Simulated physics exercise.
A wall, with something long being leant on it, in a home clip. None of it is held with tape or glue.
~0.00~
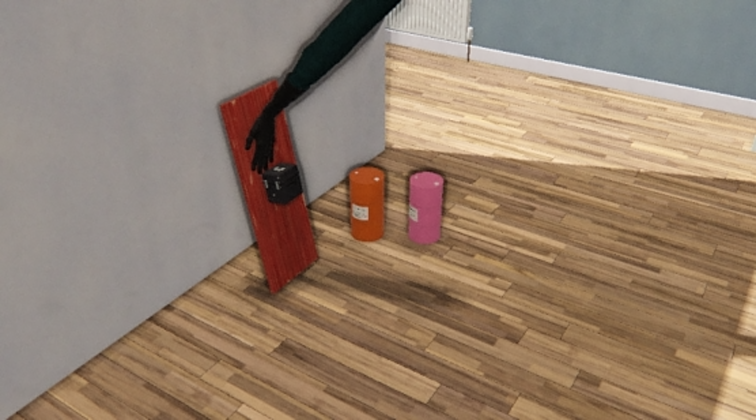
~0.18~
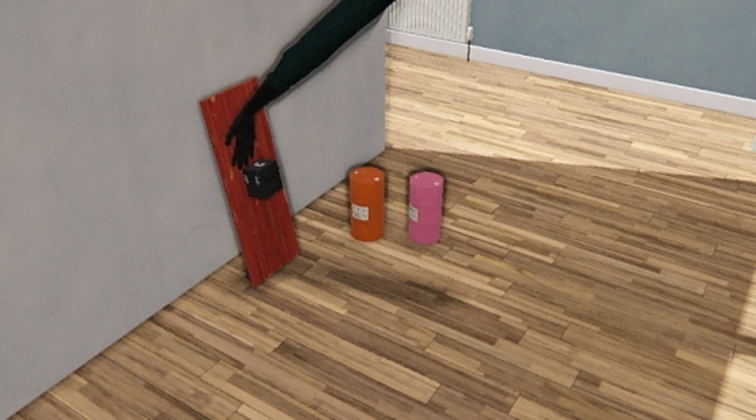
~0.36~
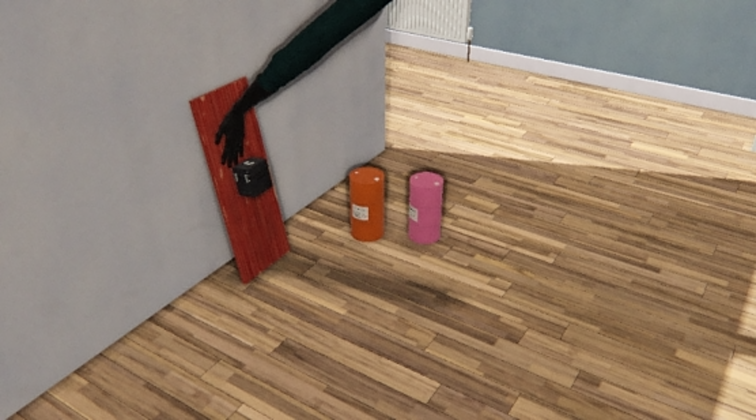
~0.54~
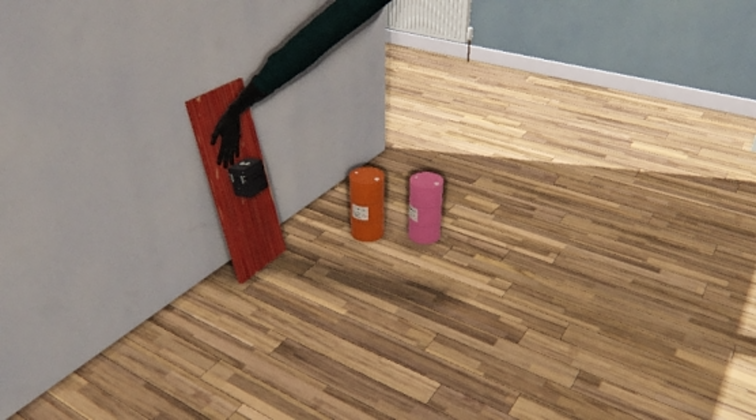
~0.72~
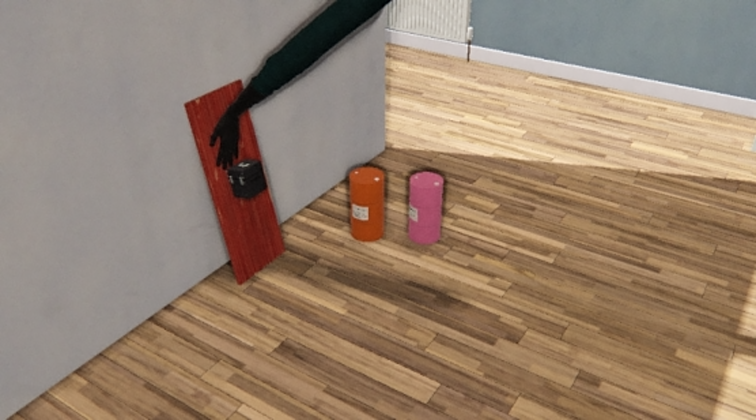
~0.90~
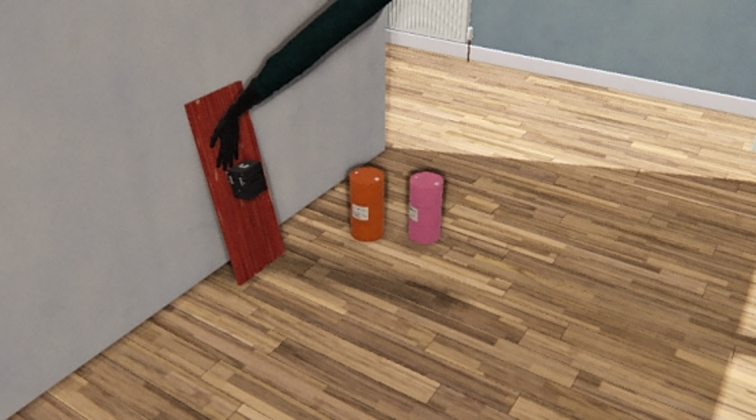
In a room with a wooden floor, a dark-gloved hand on an outstretched arm holds a tall red board with a small black object against it, beside a grey wall. The hand shifts the board a short way left, then keeps it leaning there, while the orange and pink canisters stay still.
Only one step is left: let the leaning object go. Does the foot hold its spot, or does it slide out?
The foot holds its spot.
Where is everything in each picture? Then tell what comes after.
In the first picture, on its way; red board (274, 189); pink canister (425, 208).
In the second picture, on its way; red board (255, 185); pink canister (425, 208).
In the third picture, on its way; red board (245, 183); pink canister (425, 208).
In the fourth picture, on its way; red board (241, 184); pink canister (425, 208).
In the fifth picture, propped up under the hand; red board (240, 185); pink canister (425, 208).
In the sixth picture, propped up under the hand; red board (240, 186); pink canister (425, 208).
After 1.10 s, no change.
After 1.40 s, red board resting near (240, 186).
In the end (2.2 s), all 3 unmoved. At the end, from the last picture's camera, red board near (240, 186). The board remains leaning.
